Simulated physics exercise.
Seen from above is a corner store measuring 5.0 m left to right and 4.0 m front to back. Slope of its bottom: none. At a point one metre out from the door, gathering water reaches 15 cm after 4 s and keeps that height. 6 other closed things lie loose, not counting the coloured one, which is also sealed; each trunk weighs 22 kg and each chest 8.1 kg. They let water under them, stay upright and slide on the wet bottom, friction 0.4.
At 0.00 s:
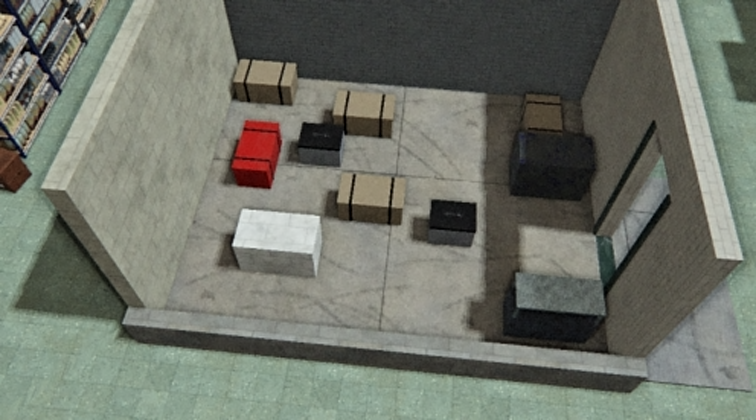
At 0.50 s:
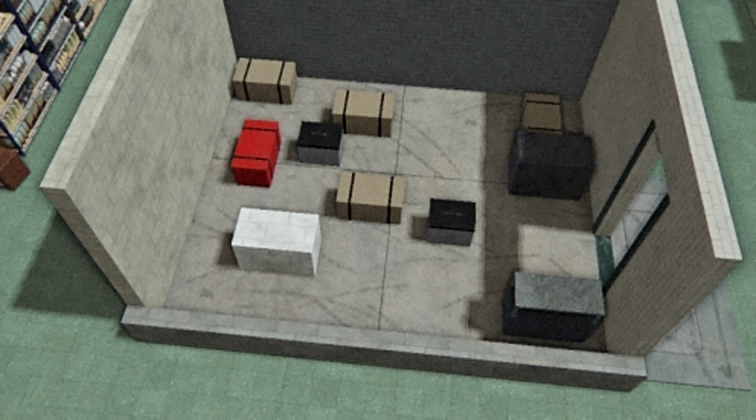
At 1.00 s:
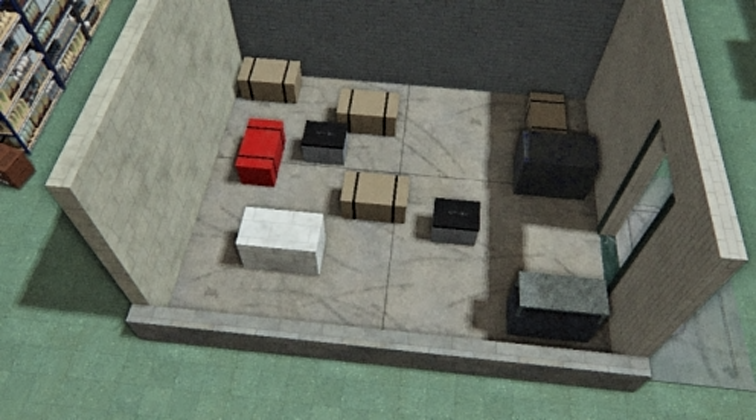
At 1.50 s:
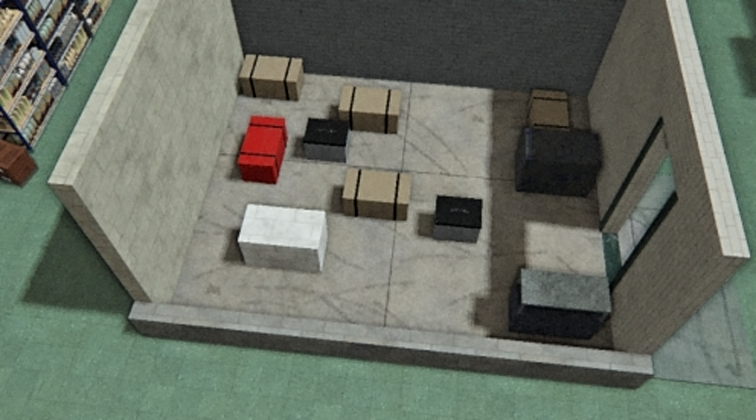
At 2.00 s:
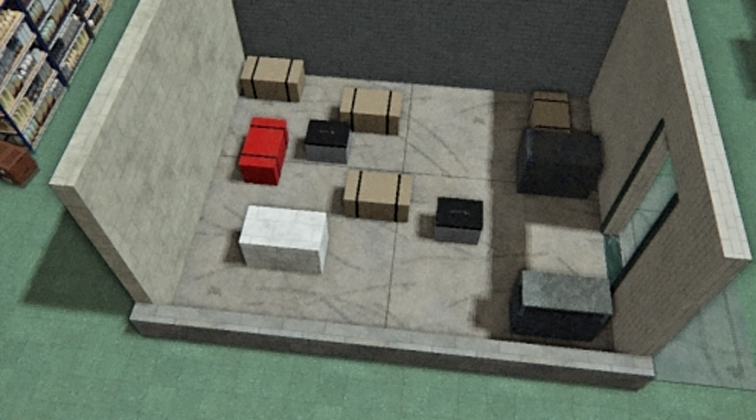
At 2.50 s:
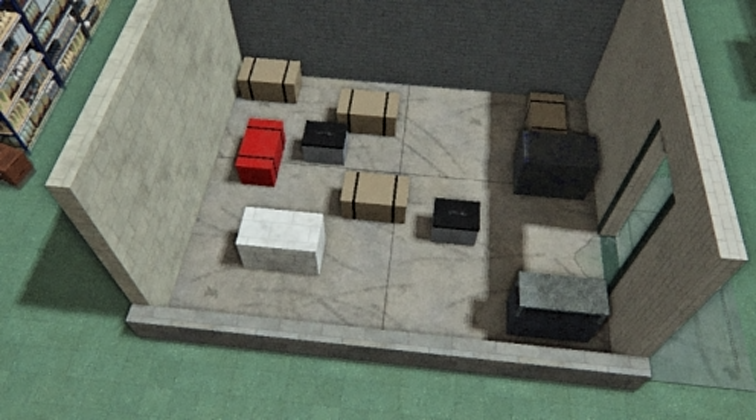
Corner store seen from above, a red trunk, cartons and dark boxes sitting still on the floor as the view sways slightly.
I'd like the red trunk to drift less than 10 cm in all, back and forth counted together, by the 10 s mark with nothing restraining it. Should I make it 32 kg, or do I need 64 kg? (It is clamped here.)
32 kg is fine.
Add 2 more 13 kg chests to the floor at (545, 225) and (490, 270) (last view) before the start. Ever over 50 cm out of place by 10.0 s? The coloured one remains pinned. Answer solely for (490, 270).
Result: Exceeds it.
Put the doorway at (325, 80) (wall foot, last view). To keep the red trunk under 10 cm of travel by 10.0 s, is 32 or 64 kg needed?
Outcome - the lighter pick works.
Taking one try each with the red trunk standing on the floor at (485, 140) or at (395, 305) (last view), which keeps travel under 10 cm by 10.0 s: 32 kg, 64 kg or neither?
Well, at the first spot either weight will do, and at the second either weight will do.
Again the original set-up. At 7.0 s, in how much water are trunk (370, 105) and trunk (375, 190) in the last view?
First about 2 cm, second about 2 cm.
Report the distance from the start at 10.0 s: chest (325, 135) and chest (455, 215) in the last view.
They sit 0 cm and 30 cm away, in the order given.
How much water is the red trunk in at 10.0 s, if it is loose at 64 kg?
1 cm, roughly.
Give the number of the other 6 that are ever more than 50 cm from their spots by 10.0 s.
Result: 0.
After 3.5 s the red trunk would be 0 cm from its start with 32 kg and 0 cm from its start with 64 kg; 0 cm of water round it then.
After 4.5 s the red trunk would be 0 cm from its start with 32 kg and 0 cm from its start with 64 kg; 0 cm of water round it then.
After 7.0 s the red trunk would be 0 cm from its start with 32 kg and 0 cm from its start with 64 kg; 0 cm of water round it then.
After 10.0 s the red trunk would be 0 cm from its start with 32 kg and 0 cm from its start with 64 kg; 1 cm of water round it then.
